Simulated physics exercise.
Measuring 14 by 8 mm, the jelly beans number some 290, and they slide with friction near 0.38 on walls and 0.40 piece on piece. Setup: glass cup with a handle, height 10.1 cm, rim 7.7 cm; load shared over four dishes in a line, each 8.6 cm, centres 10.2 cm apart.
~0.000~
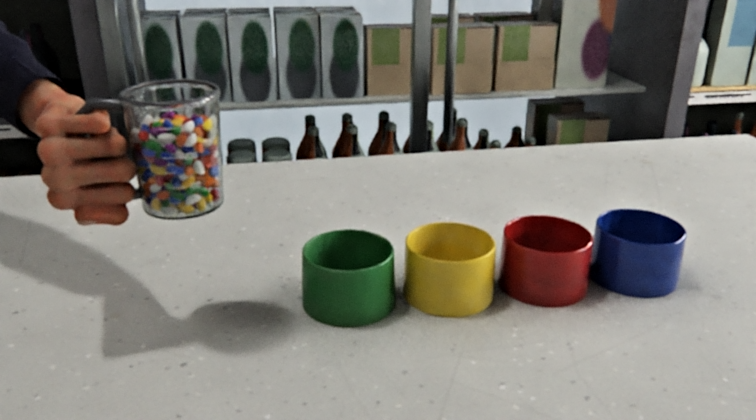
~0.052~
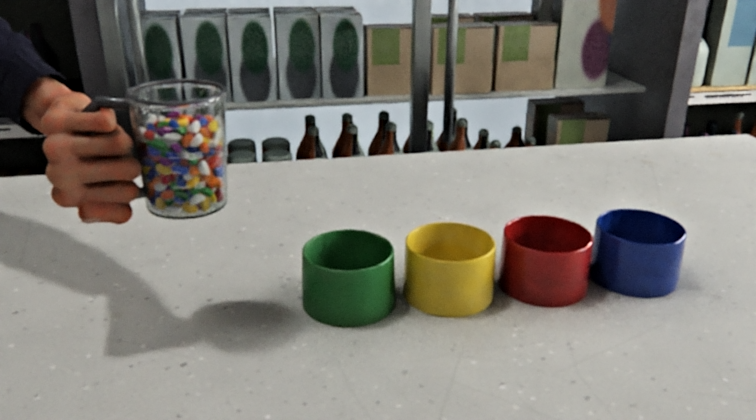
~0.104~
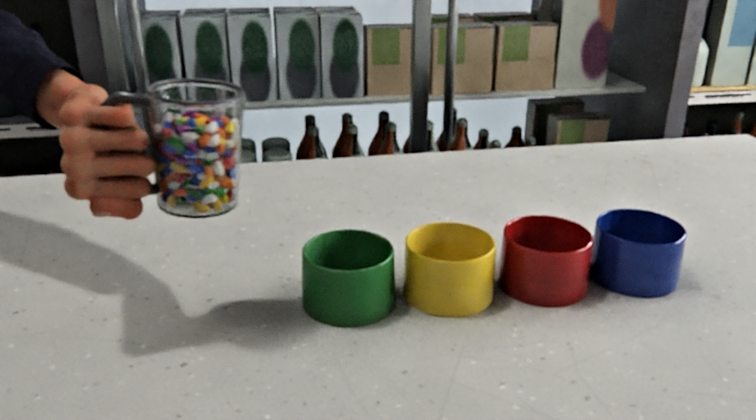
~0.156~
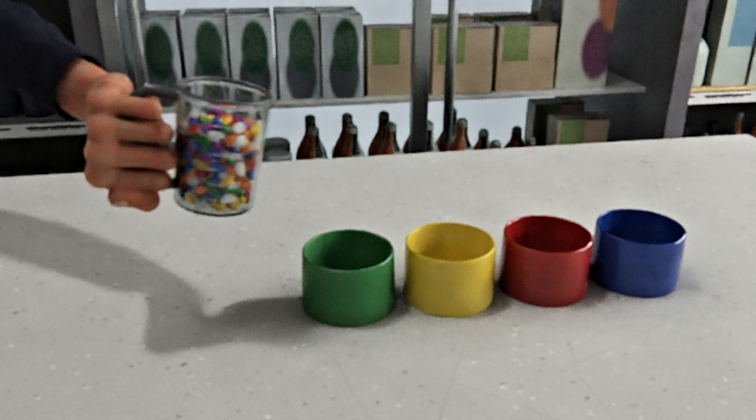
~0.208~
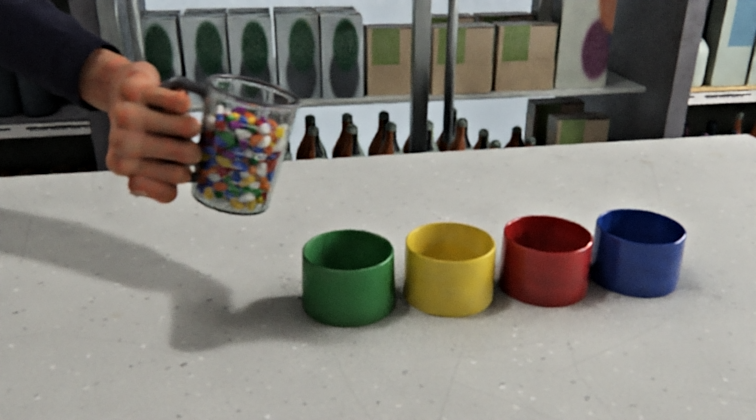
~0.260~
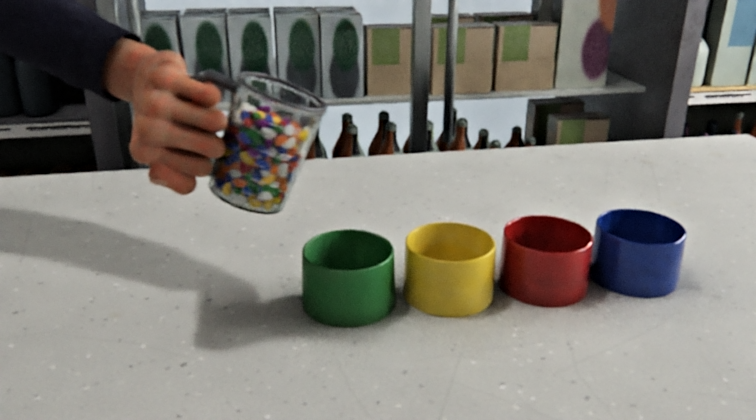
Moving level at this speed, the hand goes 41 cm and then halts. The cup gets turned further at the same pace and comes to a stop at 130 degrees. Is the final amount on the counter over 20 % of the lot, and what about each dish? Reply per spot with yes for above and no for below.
Red: No, below. Blue: Yes, above. Green: No, below. Yellow: No, below. Counter: Yes, above.
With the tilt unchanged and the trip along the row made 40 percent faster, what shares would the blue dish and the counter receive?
Blue: 70; counter: 30.
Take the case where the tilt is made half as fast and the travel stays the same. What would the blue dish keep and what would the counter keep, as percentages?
The blue dish 90, the counter 10.
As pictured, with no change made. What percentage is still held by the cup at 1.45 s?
I'd say close to 0 per cent.
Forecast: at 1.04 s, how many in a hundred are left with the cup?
85 %.
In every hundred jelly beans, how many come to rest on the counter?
30 %.
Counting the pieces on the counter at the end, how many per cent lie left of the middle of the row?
0 per cent.
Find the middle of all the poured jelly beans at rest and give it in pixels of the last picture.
Approximately (648, 257) in the last view.
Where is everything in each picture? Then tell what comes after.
Cup at (177, 149), tilt 0 degrees, lip at (217, 90), moved 0.0 cm; middle of the pieces at (184, 161); green dish at (348, 250); yellow dish at (450, 242); red dish at (548, 234); blue dish at (641, 226), in the first frame.
Cup at (182, 149), tilt 1 degrees, lip at (223, 91), moved 0.4 cm; middle of the pieces at (189, 161), in the second frame.
Cup at (197, 148), tilt 5 degrees, lip at (243, 93), moved 1.7 cm; middle of the pieces at (203, 160), in the third frame.
Cup at (220, 147), tilt 11 degrees, lip at (271, 97), moved 3.6 cm; middle of the pieces at (224, 159), in the fourth frame.
Cup at (242, 146), tilt 16 degrees, lip at (298, 101), moved 5.5 cm; middle of the pieces at (245, 158), in the fifth frame.
Cup at (265, 145), tilt 22 degrees, lip at (325, 106), moved 7.5 cm; middle of the pieces at (266, 157); green dish at (348, 250); yellow dish at (450, 242); red dish at (548, 234); blue dish at (641, 226). Its pace works out near 110 degrees a second; the hand travels 37 cm a second, in the sixth frame.
After 0.73 s, tilt 74 degrees; cup holds 100 %.
After 1.04 s, tilt 108 degrees; cup holds 85 %, blue 10 %.
After 1.45 s, tilt 130 degrees; cup holds 0 %, blue 70 %.
In the end, at 3.0 s, red 0 %, blue 70 %, green 0 %, yellow 0 %, counter 30 %.
